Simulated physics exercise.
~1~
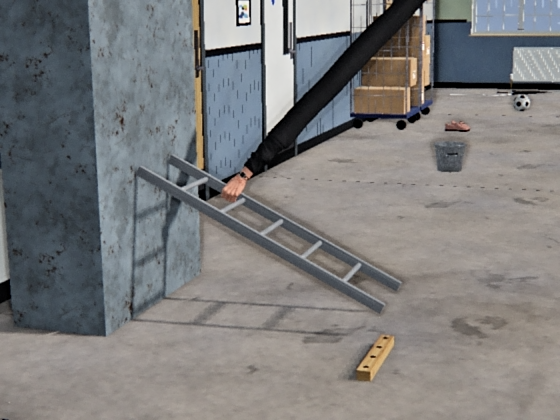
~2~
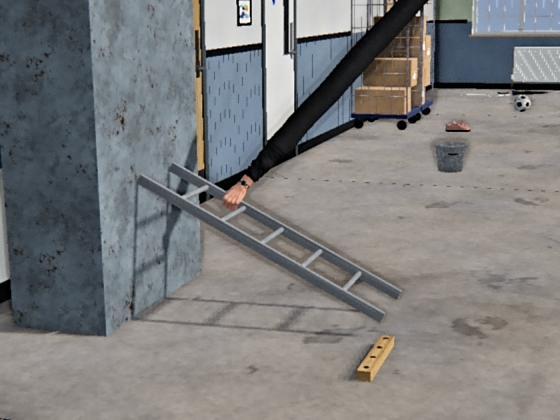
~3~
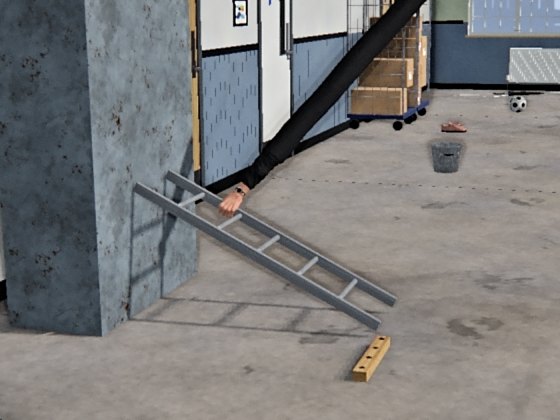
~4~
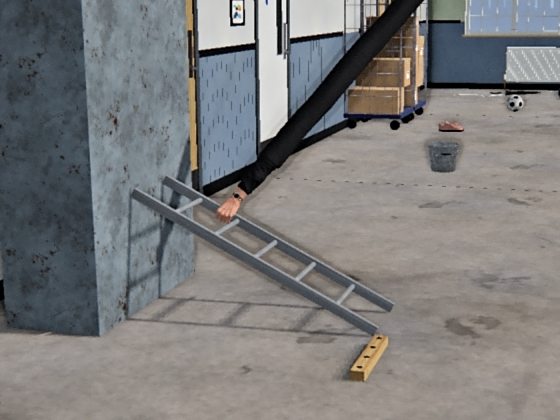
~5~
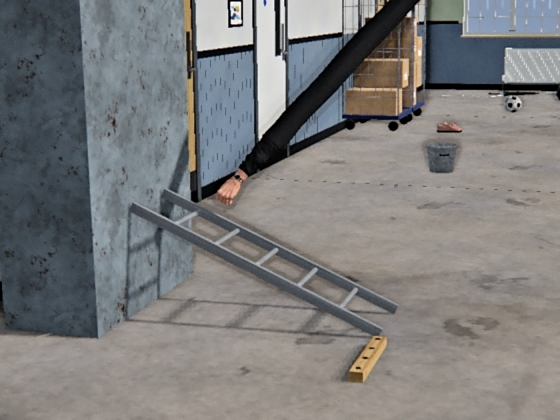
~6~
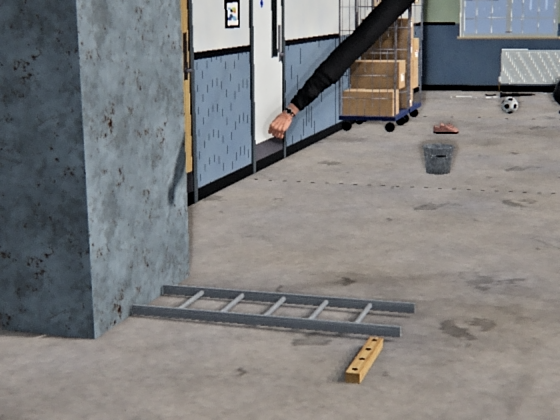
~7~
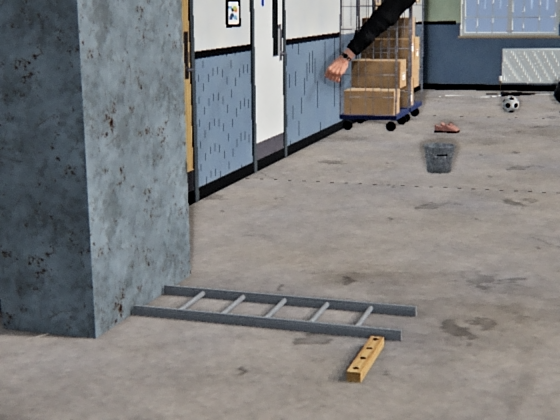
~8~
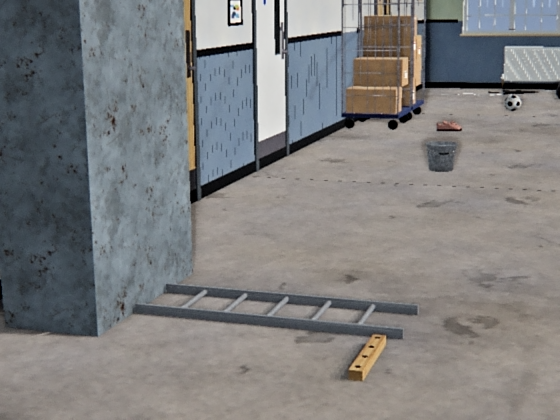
A grey ladder leaning on a pillar slips down flat after a hand lets go.
